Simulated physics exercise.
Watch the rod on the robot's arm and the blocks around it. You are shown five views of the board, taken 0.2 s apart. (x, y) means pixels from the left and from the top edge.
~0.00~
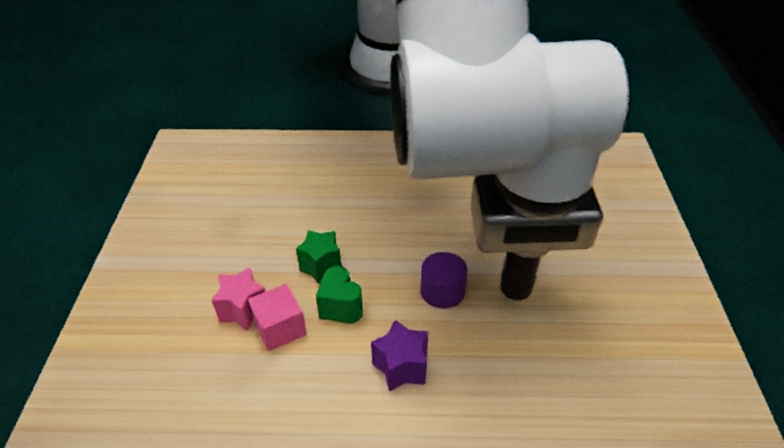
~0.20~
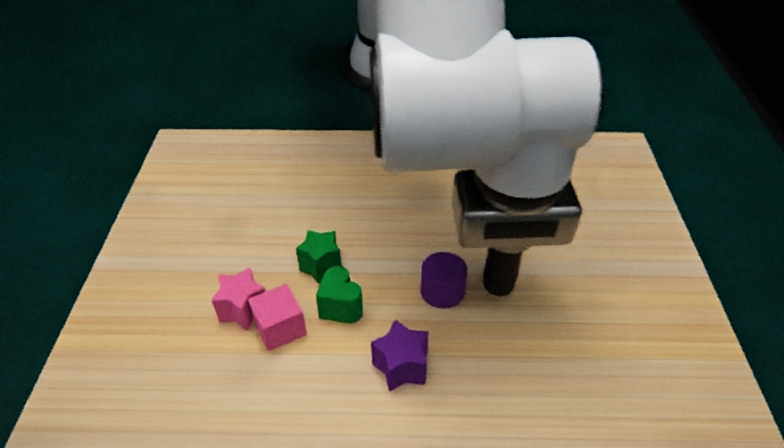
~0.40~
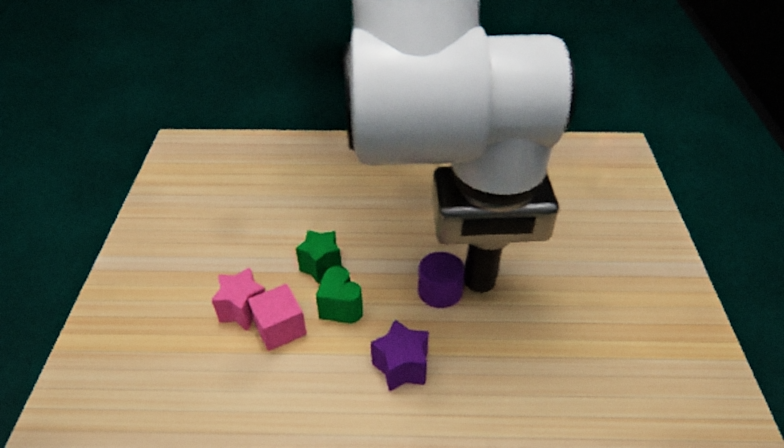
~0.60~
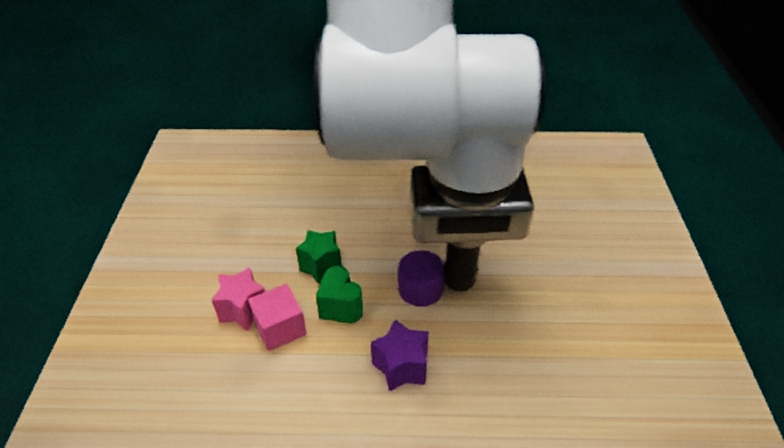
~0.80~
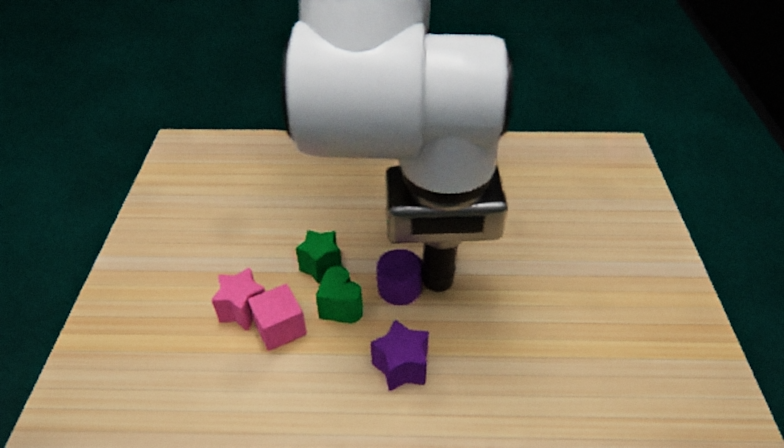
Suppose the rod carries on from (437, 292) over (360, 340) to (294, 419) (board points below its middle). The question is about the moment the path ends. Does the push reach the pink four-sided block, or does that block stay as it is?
It will be resting on its spot.
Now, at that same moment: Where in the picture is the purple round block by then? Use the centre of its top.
Top centre: (369, 267).
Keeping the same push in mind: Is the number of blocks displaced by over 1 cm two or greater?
It seems not.
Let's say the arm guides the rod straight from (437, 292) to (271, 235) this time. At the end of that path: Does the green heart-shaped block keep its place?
No.
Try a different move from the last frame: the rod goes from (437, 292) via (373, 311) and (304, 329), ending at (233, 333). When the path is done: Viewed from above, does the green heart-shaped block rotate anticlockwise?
I'd say no.
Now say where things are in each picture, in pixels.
Lower end of the rod (516, 289), tops of blocks, pink four-sided block (275, 305), purple round block (445, 268), in the first frame.
Rod (499, 285), blocks as before, in the second frame.
Rod (480, 281), purple round block (442, 267), in the third frame.
Rod (460, 280), purple round block (421, 266), in the fourth frame.
Rod (438, 280), pink four-sided block (275, 305), purple round block (400, 265), in the fifth frame.
The first path, step by step. One third of the way, rod (382, 310); purple round block (369, 267).
Two thirds of the way, rod (336, 352); purple round block (369, 267).
At the end, rod (291, 408); pink four-sided block not moved; purple round block (369, 267).
